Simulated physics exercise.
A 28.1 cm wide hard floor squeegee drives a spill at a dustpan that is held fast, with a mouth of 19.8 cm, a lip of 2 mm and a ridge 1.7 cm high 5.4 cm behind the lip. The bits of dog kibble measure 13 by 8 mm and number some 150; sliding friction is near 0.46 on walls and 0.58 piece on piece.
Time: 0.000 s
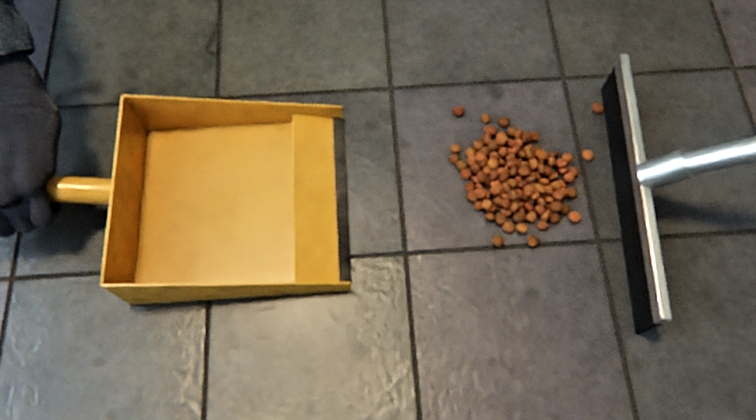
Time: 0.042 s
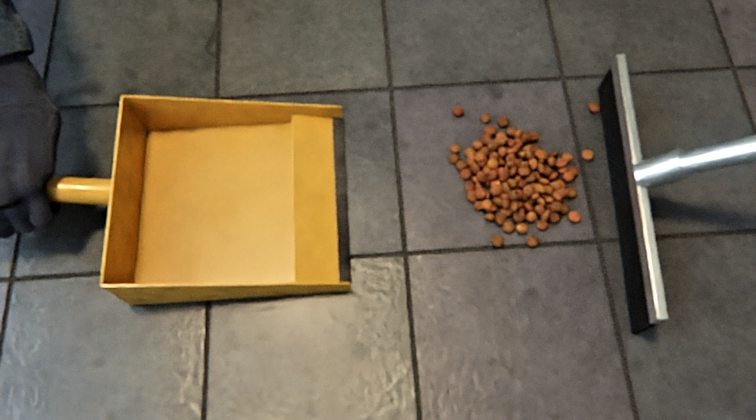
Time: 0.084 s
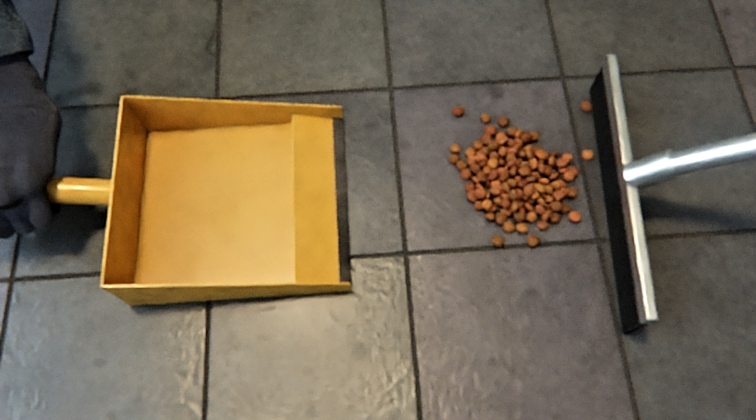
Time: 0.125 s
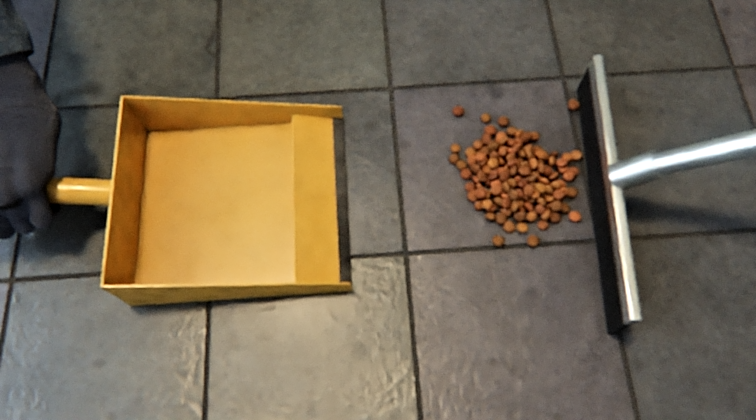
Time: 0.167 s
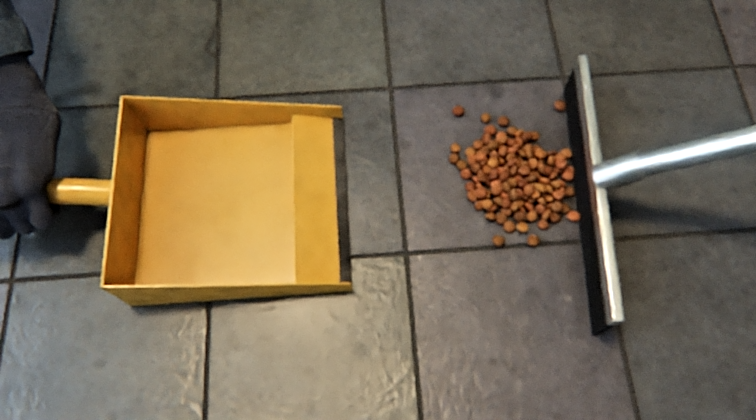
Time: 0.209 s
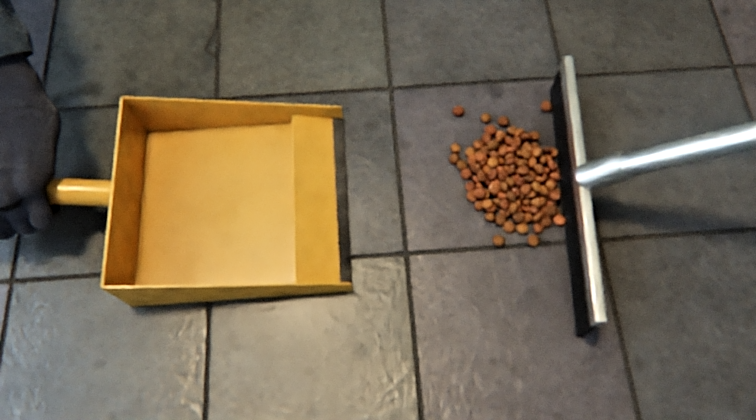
A squeegee slides left across dark tiles and presses into a pile of brown kibble.
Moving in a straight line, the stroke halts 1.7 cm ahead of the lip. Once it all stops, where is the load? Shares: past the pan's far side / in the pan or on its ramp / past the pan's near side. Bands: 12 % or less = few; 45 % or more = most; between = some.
Shares - past the pan's far side: Few; in the pan or on its ramp: Some; past the pan's near side: Few.
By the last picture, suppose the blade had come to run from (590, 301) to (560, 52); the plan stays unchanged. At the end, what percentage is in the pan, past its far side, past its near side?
Per cent by place - pan 35, far side 20, near side 0.
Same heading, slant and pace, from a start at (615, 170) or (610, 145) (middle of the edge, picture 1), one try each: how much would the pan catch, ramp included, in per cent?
The two tries give about 40 % and about 45 %.
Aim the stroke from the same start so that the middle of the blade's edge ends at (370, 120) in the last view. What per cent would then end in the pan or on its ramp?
About 25 per cent.
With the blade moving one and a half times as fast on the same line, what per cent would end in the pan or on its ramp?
About 35 %.
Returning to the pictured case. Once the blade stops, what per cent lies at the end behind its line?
Around 0 in a hundred.
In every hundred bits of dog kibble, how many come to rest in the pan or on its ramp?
Close to 30 in a hundred end up there.
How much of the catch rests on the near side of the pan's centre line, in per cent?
Estimate: Close to 60 %.
After 0.48 s, middle of the blade 13 cm from the lip; 0 % over the lip, far side 5 %, near side 0 %.
After 0.65 s, middle of the blade 7 cm from the lip; 0 % over the lip, far side 5 %, near side 0 %.
After 0.95 s, middle of the blade 3 cm from the lip; 30 % over the lip, far side 5 %, near side 0 %.
At rest (1.3 s), far side 5 %, pan 30 %, near side 0 %, in front of the lip or behind the blade 60 %.
